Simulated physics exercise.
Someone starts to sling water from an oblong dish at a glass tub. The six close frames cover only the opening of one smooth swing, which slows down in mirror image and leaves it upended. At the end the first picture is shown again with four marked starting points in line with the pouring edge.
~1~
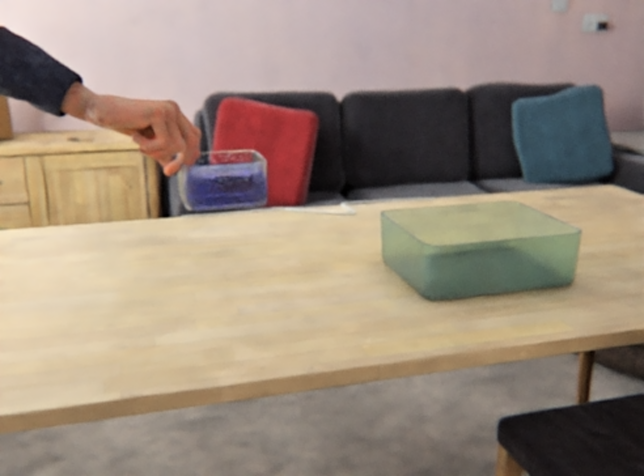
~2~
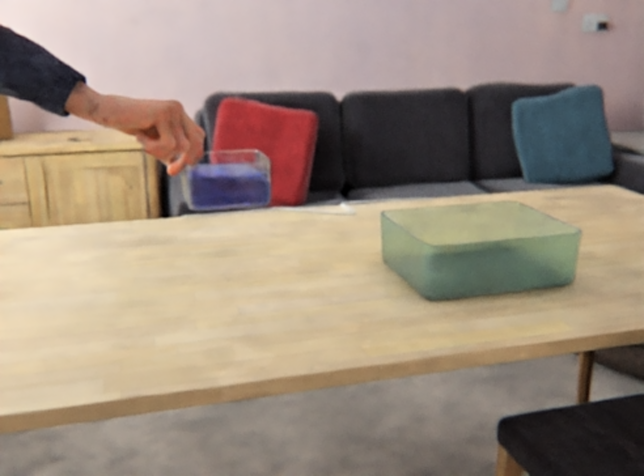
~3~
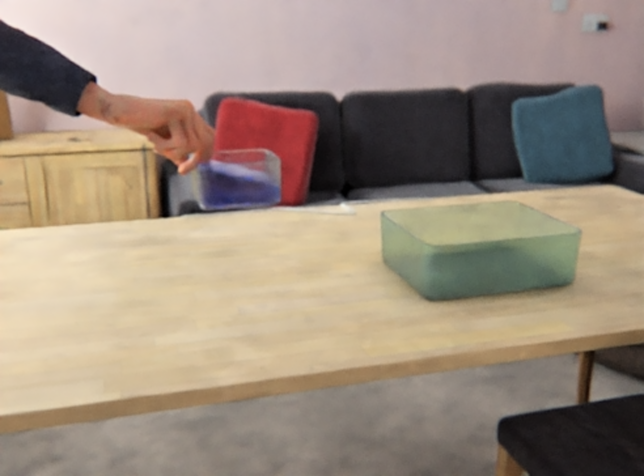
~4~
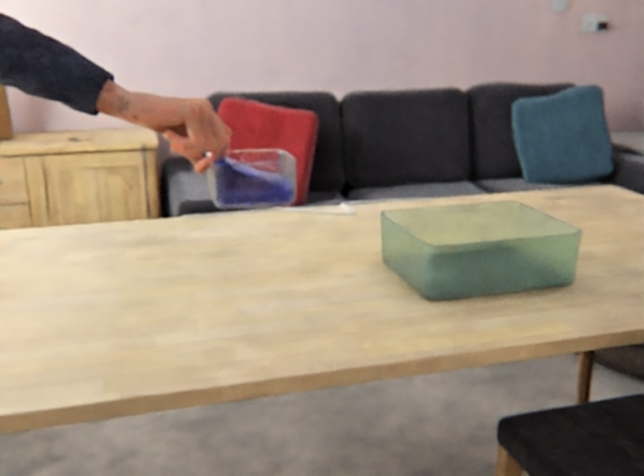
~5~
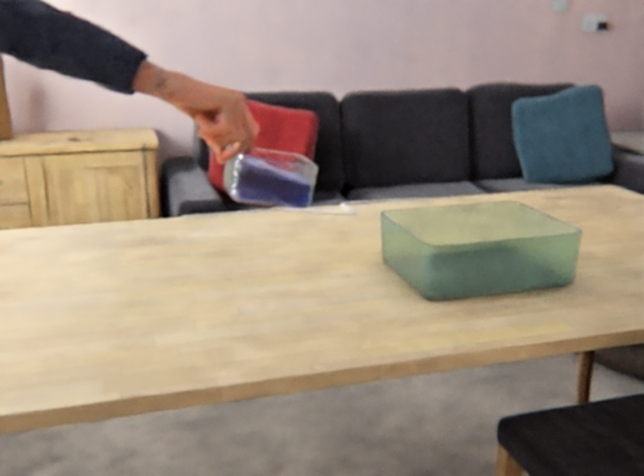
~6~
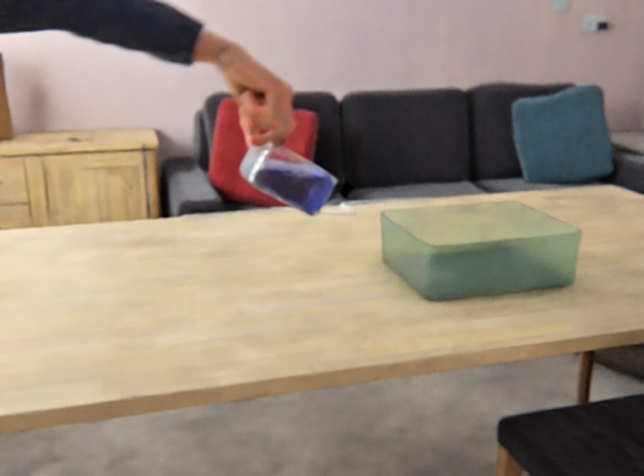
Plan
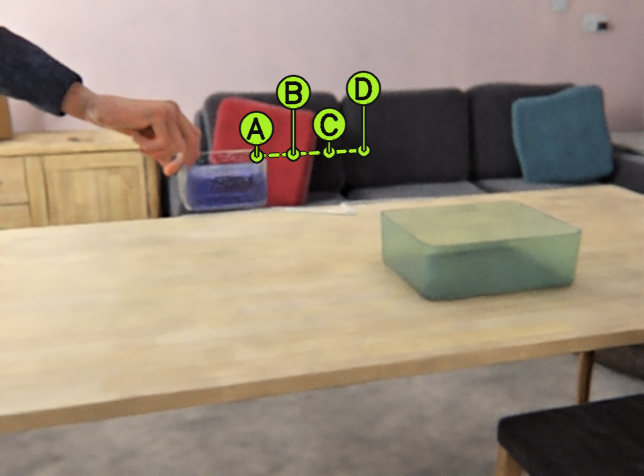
In a living room, a hand moving a clear dish of blue liquid rightward above a wooden table, then tilting it.
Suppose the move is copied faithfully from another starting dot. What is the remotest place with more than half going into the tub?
The limit is B.
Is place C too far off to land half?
No.
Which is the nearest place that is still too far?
A.
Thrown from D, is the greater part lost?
No.
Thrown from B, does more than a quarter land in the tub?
Yes, it does.
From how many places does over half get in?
Three of them.
On the marked copy, A at (256, 156); B at (293, 154); C at (329, 152); D at (363, 150).
If A is chosen, about 19 % lands in the tub, 77 % falls short and 4 % goes beside or beyond.
If B is chosen, about 75 % lands in the tub, 18 % falls short and 7 % goes beside or beyond.
If C is chosen, about 85 % lands in the tub, 1 % falls short and 13 % goes beside or beyond.
If D is chosen, about 80 % lands in the tub, 3 % falls short and 18 % goes beside or beyond.
